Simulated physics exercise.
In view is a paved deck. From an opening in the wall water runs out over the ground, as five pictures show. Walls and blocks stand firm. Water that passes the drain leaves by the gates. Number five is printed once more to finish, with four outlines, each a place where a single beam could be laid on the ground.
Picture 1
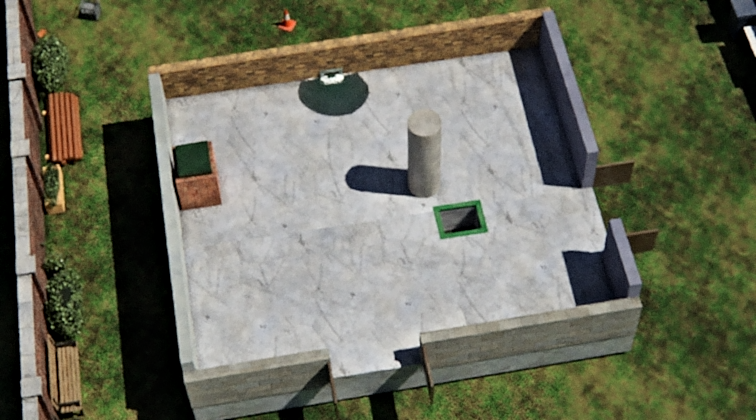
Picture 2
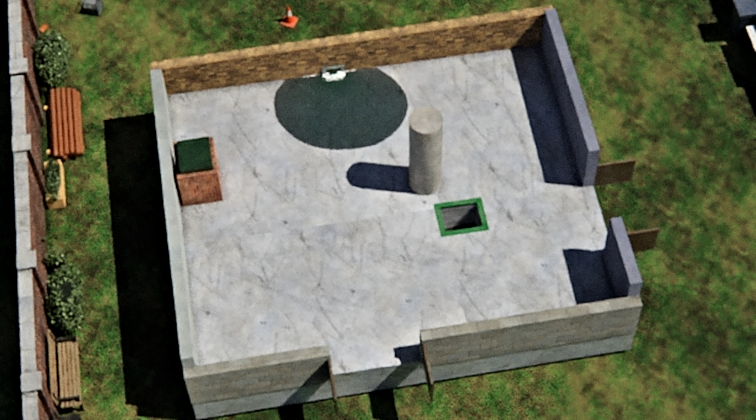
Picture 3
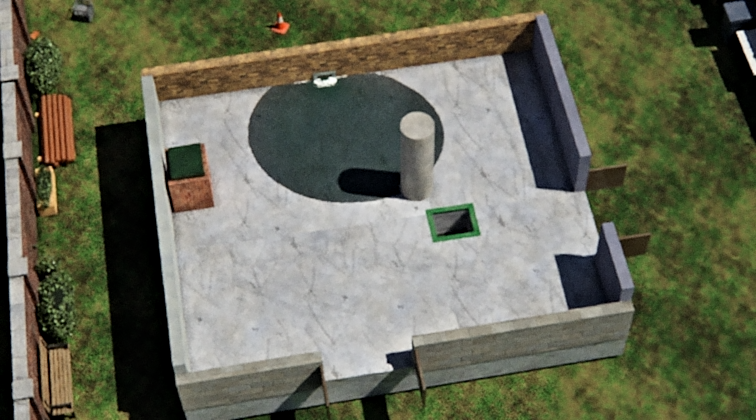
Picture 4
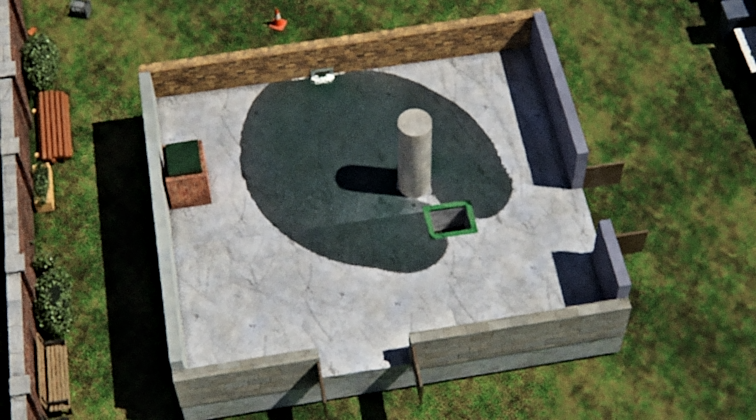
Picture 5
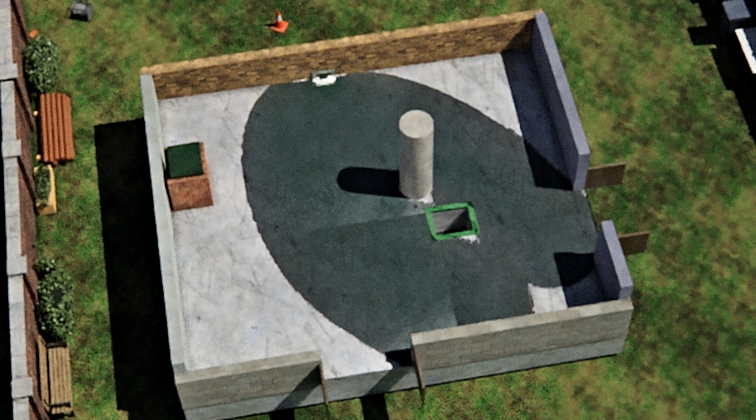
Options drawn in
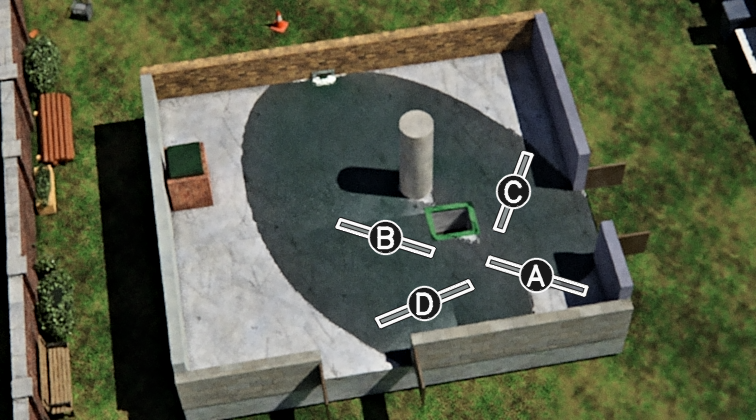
A dark wet patch spreads from a small white outfall at the foot of the brick back wall, across a pale paved deck seen from high above, with grass around it. A grey column stands near the middle beside a green-framed drain pit, with a reddish planter at left and gaps in the right and front walls. The patch widens past the column, surrounds the pit and reaches both gaps, while the view shifts very slightly.
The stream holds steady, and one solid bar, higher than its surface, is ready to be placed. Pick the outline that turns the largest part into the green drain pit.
Best: B.
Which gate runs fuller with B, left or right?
The right one.
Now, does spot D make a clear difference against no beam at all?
No.
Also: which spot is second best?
That would be C.
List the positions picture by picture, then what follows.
The first frame shows outfall at (331, 73); green drain pit at (460, 219); open gate at (592, 222); open gate at (375, 361); front seen at (357, 106), 2 % of the ground wet; green drain pit still dry.
The second frame shows front seen at (340, 147), 8 % of the ground wet; green drain pit still dry.
The third frame shows front seen at (383, 195), 18 % of the ground wet; green drain pit still dry.
The fourth frame shows front seen at (421, 264), 33 % of the ground wet; green drain pit taking water.
The fifth frame shows front seen at (595, 262), 56 % of the ground wet; green drain pit taking water.
On the marked copy, A from (488, 261) to (585, 291); B from (338, 223) to (432, 252); C from (498, 230) to (527, 153); D from (378, 322) to (470, 284).
With A, about 9 % of the stream goes into the green drain pit, about 85 % out by the gates.
With B, about 28 % of the stream goes into the green drain pit, about 66 % out by the gates.
With C, about 20 % of the stream goes into the green drain pit, about 75 % out by the gates.
With D, about 9 % of the stream goes into the green drain pit, about 86 % out by the gates.
